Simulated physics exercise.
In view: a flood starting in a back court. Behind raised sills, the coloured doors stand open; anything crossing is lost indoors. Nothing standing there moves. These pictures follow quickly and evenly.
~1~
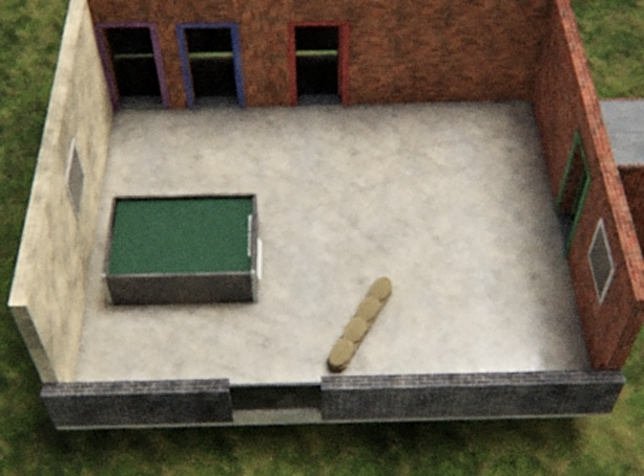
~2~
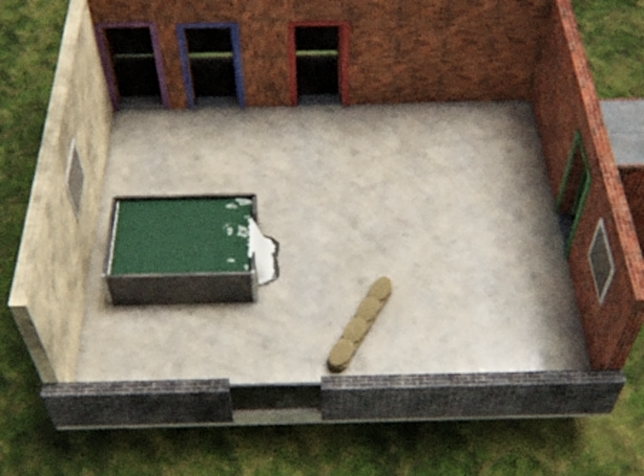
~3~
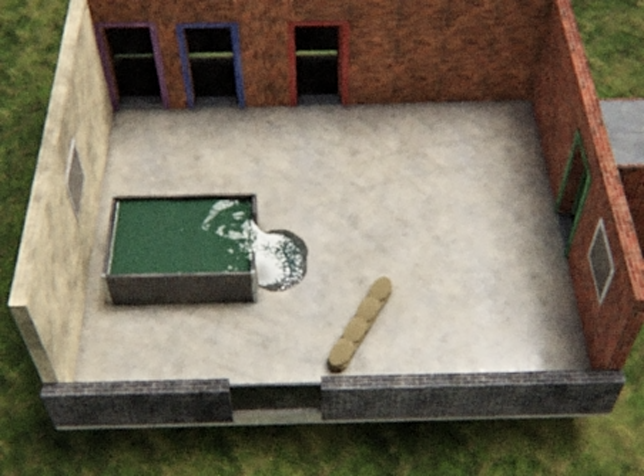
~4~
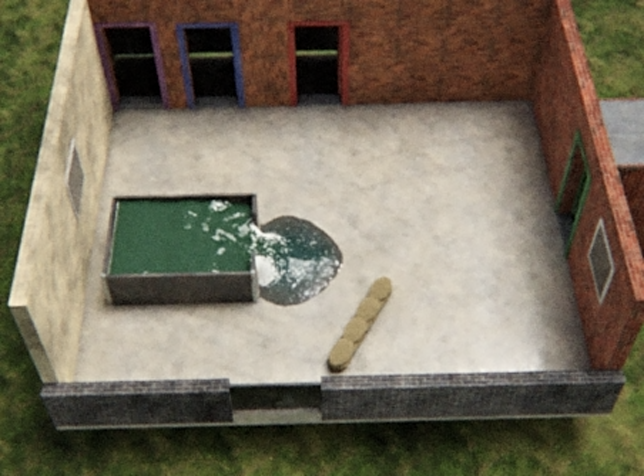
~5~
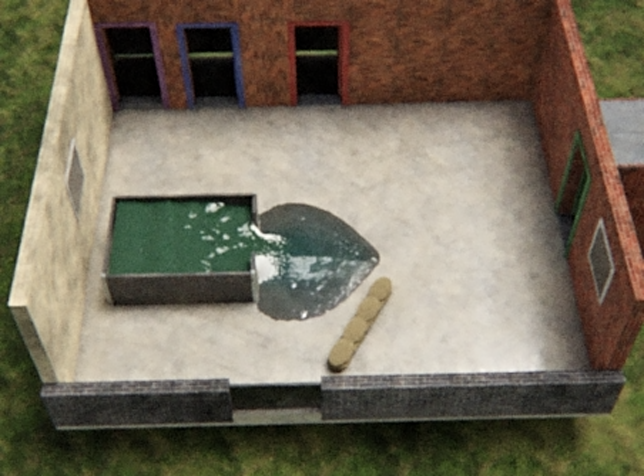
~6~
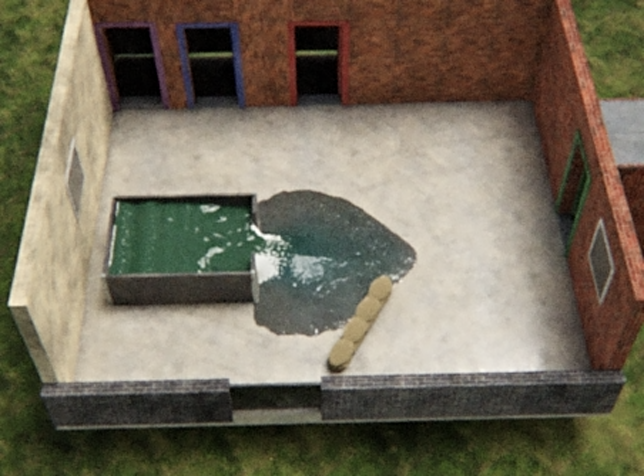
In a walled back court with purple, blue and red doorways, a tank of green water stands whole beside a slanting row of sandbags. Water bursts from the tank's right side, spreads across the pale floor in a widening, rippling pool, and reaches the upper end of the row.
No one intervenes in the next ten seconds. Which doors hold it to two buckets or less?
In the end the purple door is going to let through no more than allowed; the green door is going to let through more than allowed; the red door is going to let through no more than allowed; the blue door is going to let through no more than allowed.
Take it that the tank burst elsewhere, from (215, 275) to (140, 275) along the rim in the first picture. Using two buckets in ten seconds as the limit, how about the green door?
Lab note: Green door, below the mark.
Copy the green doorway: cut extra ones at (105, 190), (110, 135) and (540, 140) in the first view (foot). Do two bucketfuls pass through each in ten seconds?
Each in turn, the new doors: Remains within bounds, remains within bounds, breaks the limit.
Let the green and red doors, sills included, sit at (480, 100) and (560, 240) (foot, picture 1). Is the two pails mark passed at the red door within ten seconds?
Red floods.
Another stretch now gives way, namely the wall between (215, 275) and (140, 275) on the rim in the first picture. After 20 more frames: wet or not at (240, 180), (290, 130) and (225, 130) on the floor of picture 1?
So: Spared, then spared, then spared.
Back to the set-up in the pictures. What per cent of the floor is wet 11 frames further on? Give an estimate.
Around 40 in a hundred.
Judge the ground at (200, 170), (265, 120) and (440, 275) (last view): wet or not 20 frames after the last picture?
Result, in that order: Not wetted / not wetted / wetted.
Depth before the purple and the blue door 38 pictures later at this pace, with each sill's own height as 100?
I'd put the first at close to 0 per cent and the second at close to 0 per cent.
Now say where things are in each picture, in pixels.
The open tank at (182, 237) is whole and still, in the first picture.
Water pours out at (254, 251) and has run to (268, 240), in the second picture.
The front is at (302, 247), out from the gap at (254, 252), in the third picture.
The front is at (336, 252), out from the gap at (254, 252), in the fourth picture.
The front is at (373, 253), out from the gap at (254, 253), in the fifth picture.
Water pours out at (254, 252) and has run to (410, 252), in the sixth picture.
A moment on, water covers 25 % of the floor; the purple door not reached, the green door not reached, the red door not reached, the blue door not reached.
Next, water covers 40 % of the floor; the purple door not reached, the green door under two buckets in, the red door not reached, the blue door not reached.
Then, water covers 50 % of the floor; the purple door not reached, the green door far over two buckets in, the red door wet at the sill, nothing in, the blue door not reached.
Later, water covers 65 % of the floor; the purple door not reached, the green door far over two buckets in, the red door wet at the sill, nothing in, the blue door not reached.
In the end, water covers 95 % of the floor; the purple door wet at the sill, nothing in, the green door far over two buckets in, the red door wet at the sill, nothing in, the blue door wet at the sill, nothing in.
